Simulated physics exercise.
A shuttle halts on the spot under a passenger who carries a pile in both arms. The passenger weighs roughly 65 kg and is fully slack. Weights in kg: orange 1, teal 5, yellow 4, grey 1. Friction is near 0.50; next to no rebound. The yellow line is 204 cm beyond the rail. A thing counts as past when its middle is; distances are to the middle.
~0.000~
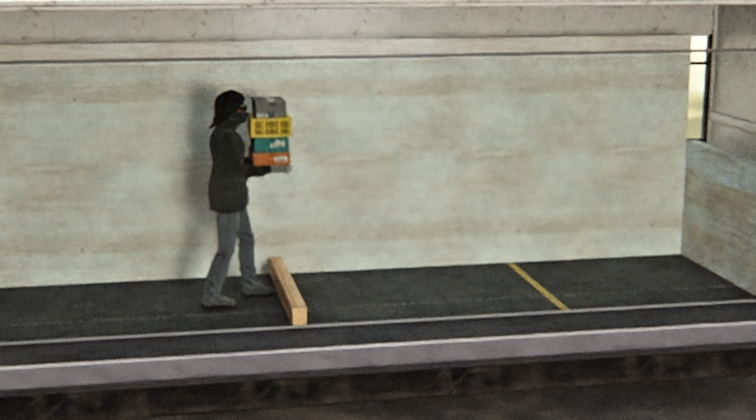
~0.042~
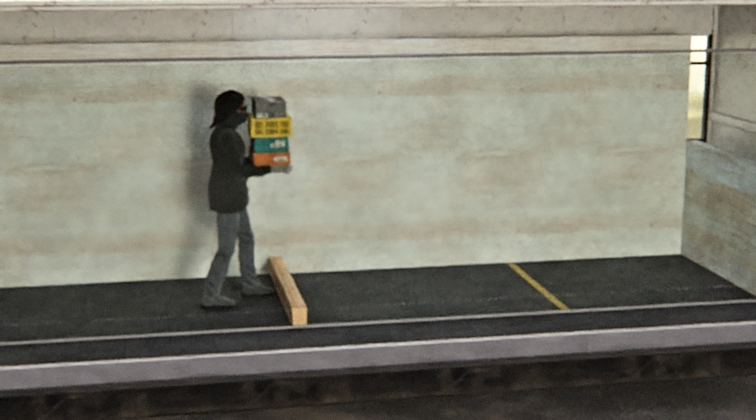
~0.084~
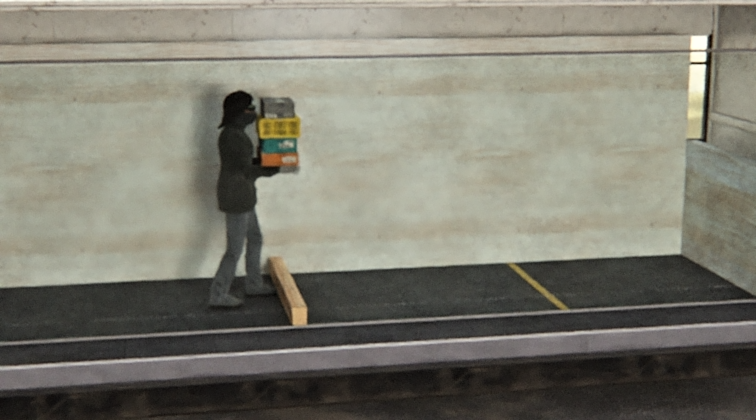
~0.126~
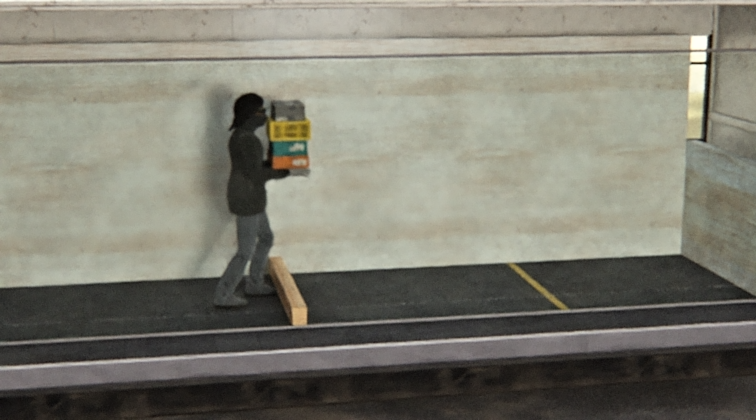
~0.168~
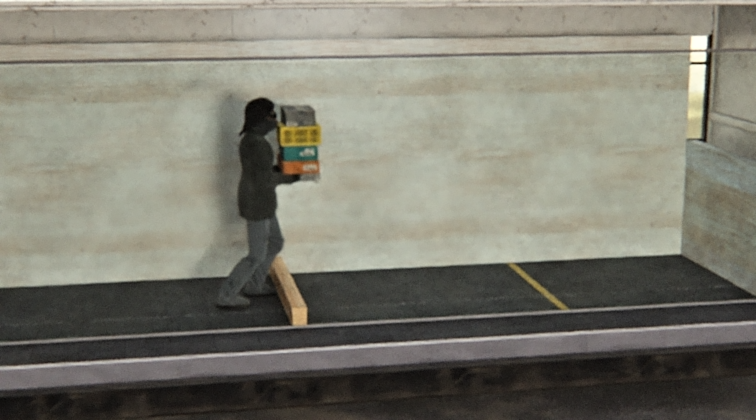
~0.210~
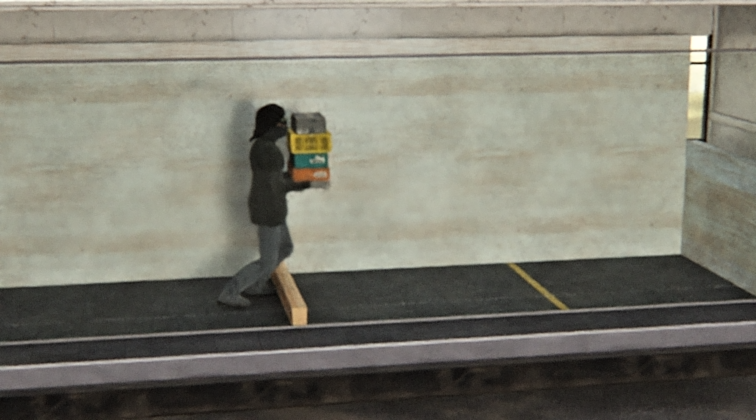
On a dark walkway, a person carrying stacked boxes leans and shifts right beside a beam.
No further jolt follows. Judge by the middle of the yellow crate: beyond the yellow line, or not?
Here the yellow crate stops short of the yellow line.
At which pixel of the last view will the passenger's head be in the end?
At about (451, 260).
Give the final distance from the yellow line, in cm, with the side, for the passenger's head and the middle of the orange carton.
Passenger's head 70 short, orange carton 110 short.
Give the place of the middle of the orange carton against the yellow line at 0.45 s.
Some 135 cm short of it.
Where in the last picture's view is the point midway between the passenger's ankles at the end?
At about (342, 279).
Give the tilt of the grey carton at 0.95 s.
About 160°.
After 0.45 s the yellow crate is 133 cm short of the yellow line, tilted 20°, near (371, 216) in the last picture's view.
After 0.65 s the yellow crate is 90 cm short of the yellow line, tilted 30°, near (426, 263) in the last picture's view.
After 0.95 s the yellow crate is 56 cm short of the yellow line, tilted 20°, near (468, 273) in the last picture's view.
Final state at 2.6 s, orange carton stops short of the yellow line; teal parcel stops short of the yellow line; yellow crate stops short of the yellow line; grey carton crosses the yellow line; passenger's head stops short of the yellow line.
